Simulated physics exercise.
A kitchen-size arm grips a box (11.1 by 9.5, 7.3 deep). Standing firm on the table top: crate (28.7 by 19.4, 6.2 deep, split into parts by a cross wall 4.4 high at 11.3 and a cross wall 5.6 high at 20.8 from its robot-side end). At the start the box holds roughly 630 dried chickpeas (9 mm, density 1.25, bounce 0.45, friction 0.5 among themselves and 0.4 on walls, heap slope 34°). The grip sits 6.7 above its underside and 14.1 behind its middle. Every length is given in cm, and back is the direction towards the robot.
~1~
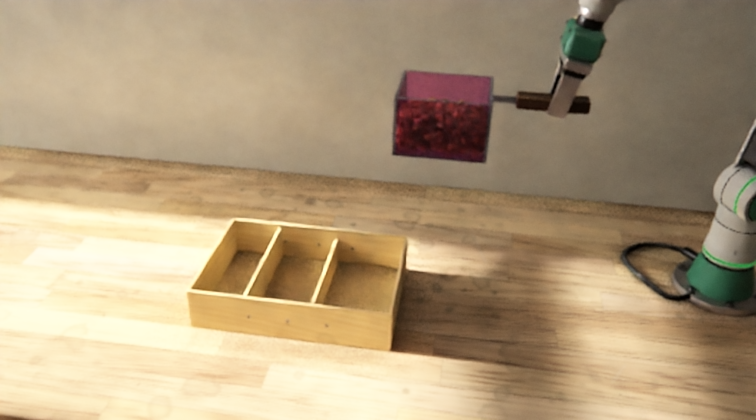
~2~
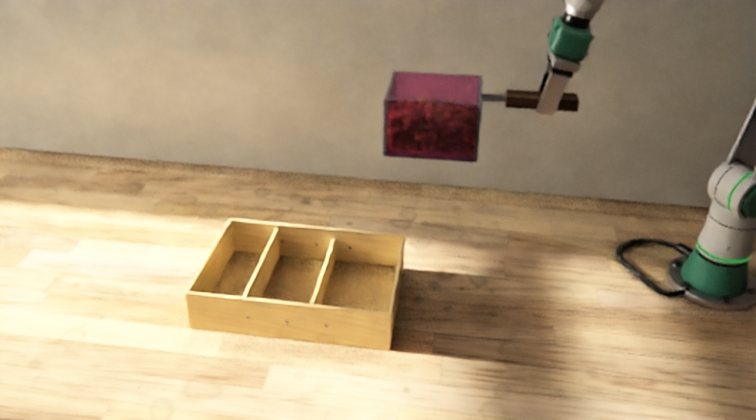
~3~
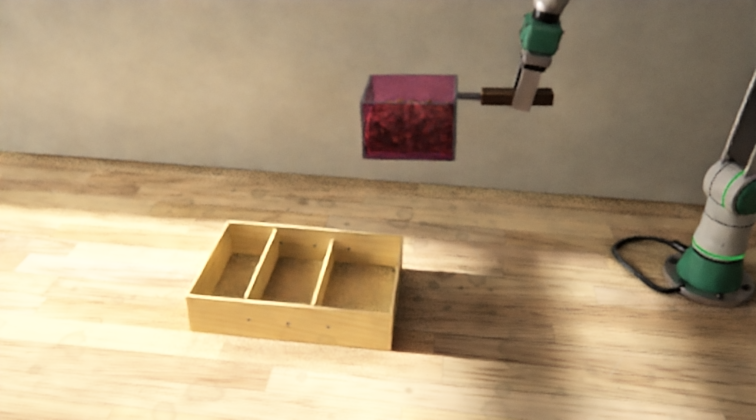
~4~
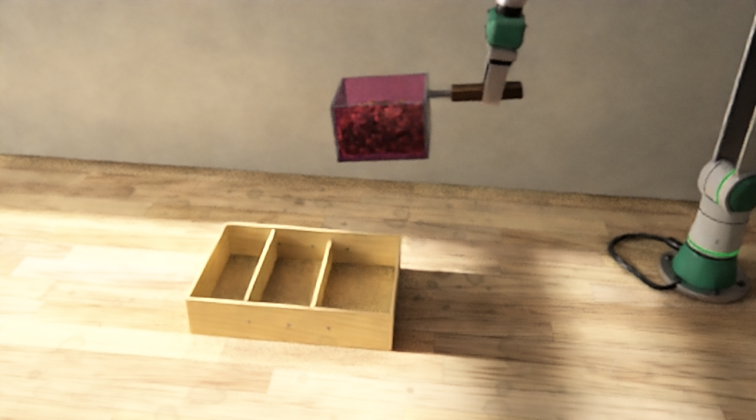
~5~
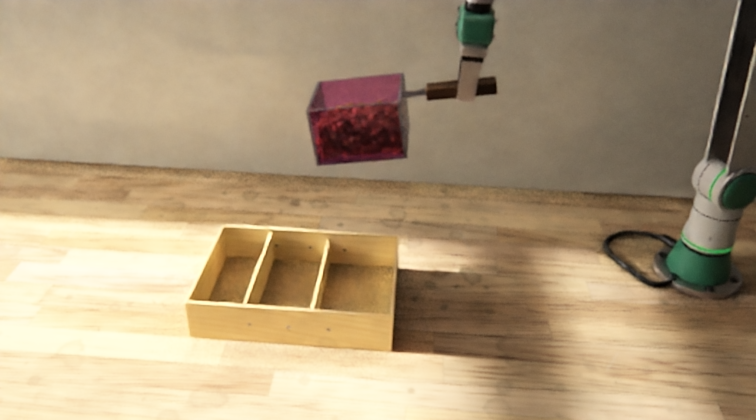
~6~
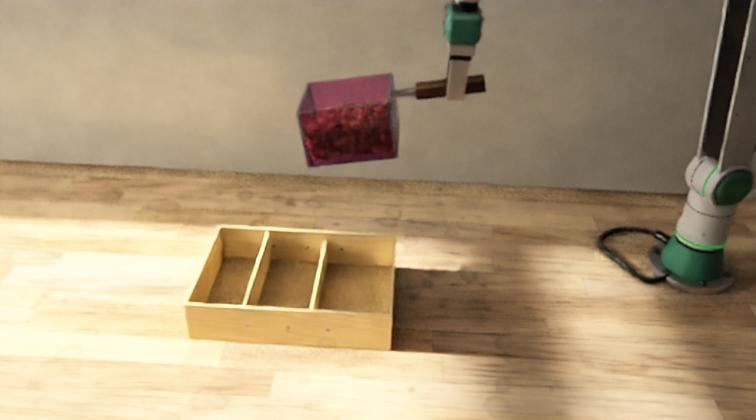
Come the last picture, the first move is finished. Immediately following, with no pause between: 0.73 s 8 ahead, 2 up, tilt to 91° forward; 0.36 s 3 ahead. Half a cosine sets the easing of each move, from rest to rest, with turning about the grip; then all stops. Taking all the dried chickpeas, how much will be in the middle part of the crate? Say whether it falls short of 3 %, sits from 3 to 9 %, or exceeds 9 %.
It sits from 3 to 9 %.
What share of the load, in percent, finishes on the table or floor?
0 per cent, more or less.
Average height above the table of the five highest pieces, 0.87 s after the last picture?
Estimated height above table: About 28 centimetres.
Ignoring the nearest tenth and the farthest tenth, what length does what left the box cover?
The stretch is around 8 cm.
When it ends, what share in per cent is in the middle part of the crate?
Estimate: About 4 %.
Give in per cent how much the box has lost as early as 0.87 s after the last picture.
About 20 in a hundred parts are out by then.
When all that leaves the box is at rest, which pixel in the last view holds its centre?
Around (342, 298).
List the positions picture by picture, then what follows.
In the first frame, the box floor at (442, 139), level; upper third of the load around (442, 116), from x 400 to 485, top at y 100; 628 in the box.
In the second frame, the box floor at (432, 139), level; upper third of the load around (434, 115), from x 390 to 475, top at y 100.
In the third frame, the box floor at (412, 140), tilted 3° forward; upper third of the load around (414, 116), from x 370 to 450, top at y 105.
In the fourth frame, the box floor at (386, 141), tilted 7° forward; upper third of the load around (390, 117), from x 340 to 425, top at y 100.
In the fifth frame, the box floor at (365, 142), tilted 9° forward; upper third of the load around (371, 119), from x 320 to 405, top at y 105.
In the sixth frame, the box floor at (355, 142), tilted 10° forward; upper third of the load around (362, 119), from x 310 to 395, top at y 105; 628 in the box.
Then, 0.44 s on, tilted 63° forward, highest piece 29 above the table; 628 in the box.
Then, 0.87 s on, tilted 91° forward, highest piece 29 above the table; 509 in the box, 92 in the robot-side part, 27 in flight or on a rim.
Then, 1.29 s on, tilted 91° forward, highest piece 25 above the table; 343 in the box, 231 in the robot-side part, 22 in the middle part, 32 in flight or on a rim.
Then, 2.34 s on, tilted 91° forward, highest piece 24 above the table; 318 in the robot-side part, 279 in the box, 29 in the middle part, 2 in flight or on a rim.
In the end, 320 in the robot-side part, 279 in the box, 29 in the middle part. That is 5 % in the middle part of the crate.
